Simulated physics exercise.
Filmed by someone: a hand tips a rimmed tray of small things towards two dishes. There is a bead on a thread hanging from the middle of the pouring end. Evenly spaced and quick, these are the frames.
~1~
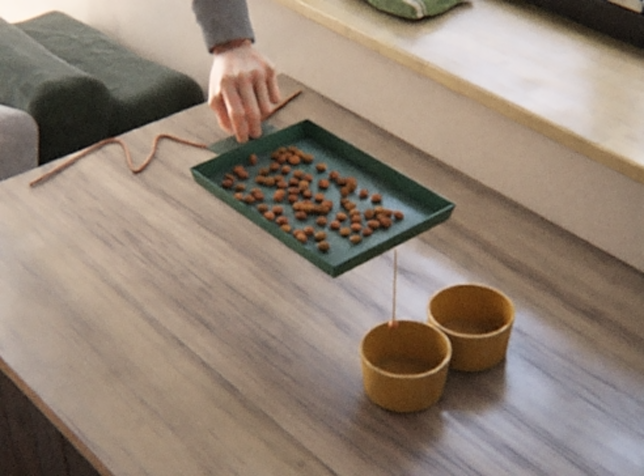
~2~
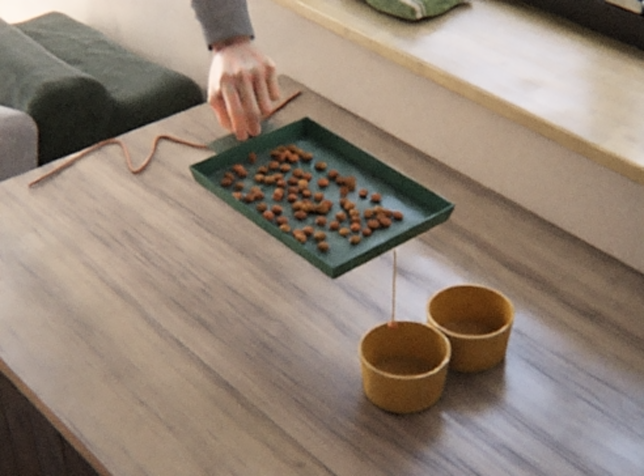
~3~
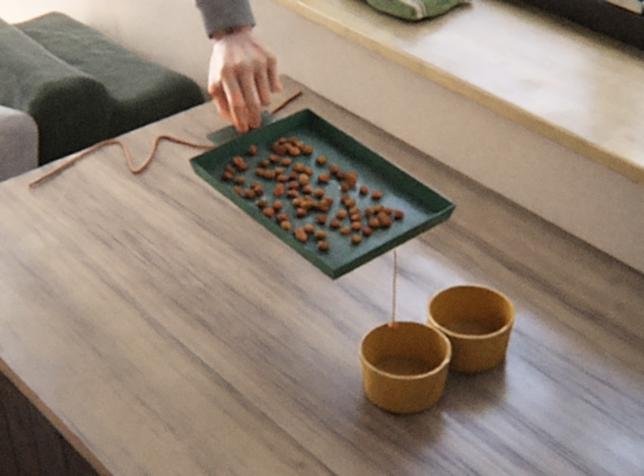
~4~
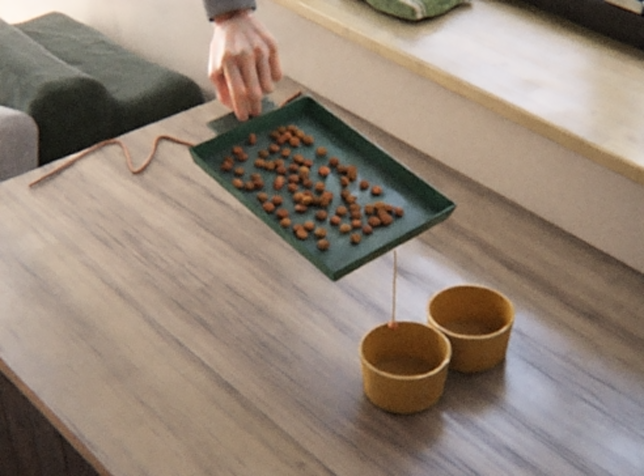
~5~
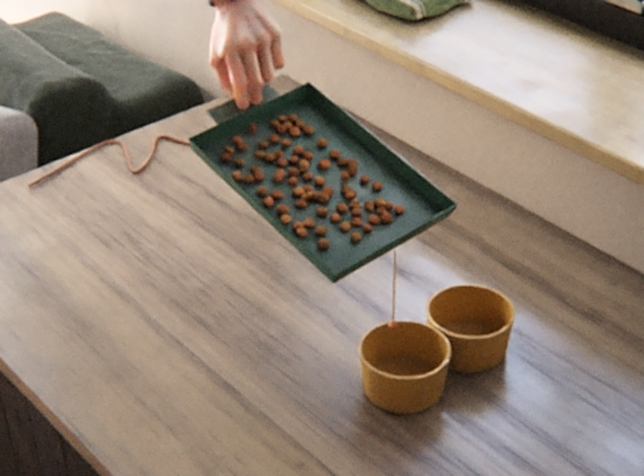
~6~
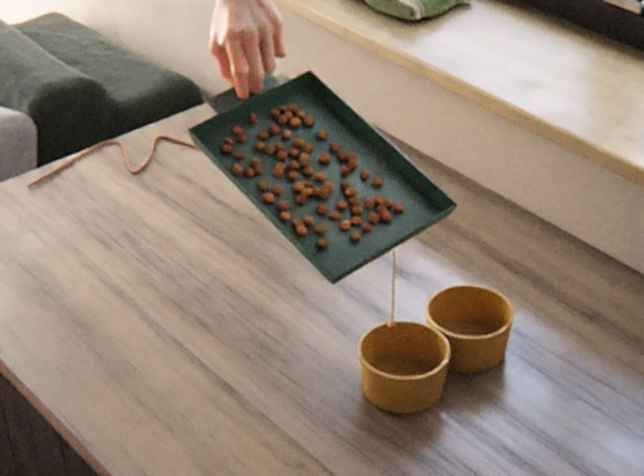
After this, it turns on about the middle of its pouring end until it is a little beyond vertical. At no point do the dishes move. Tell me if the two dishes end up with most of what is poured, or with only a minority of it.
Only a minority.
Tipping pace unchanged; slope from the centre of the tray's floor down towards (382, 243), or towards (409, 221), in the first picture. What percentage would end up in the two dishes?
About 60 %, then 100 %.
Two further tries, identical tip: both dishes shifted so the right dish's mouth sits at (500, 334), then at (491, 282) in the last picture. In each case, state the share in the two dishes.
Trial 1 around 20 percent, trial 2 around 0 percent.
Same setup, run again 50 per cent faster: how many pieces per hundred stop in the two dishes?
About 20 %.
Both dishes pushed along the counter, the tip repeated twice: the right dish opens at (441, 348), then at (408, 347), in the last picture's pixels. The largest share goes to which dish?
At place one the left of the pair; at place two the left of the pair.
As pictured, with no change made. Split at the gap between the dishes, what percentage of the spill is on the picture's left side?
It works out to some 90 per cent.
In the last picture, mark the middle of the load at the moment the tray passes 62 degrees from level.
Roughly at (357, 253).
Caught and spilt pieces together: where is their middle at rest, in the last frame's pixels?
Once it all stops, the middle lies near (366, 424).
Soon, tray tipped steeply; nearly all on the tray; a stray few in the air.
A while on, tray tipped past a quarter turn; about half on the tray; a small part in the left dish; about a third outside both; a small part in the air.
Towards the end, tray tipped past a quarter turn; about a quarter in the left dish; most outside both.
Finally, tray tipped past a quarter turn; about a quarter in the left dish; none in the right dish; most outside both.
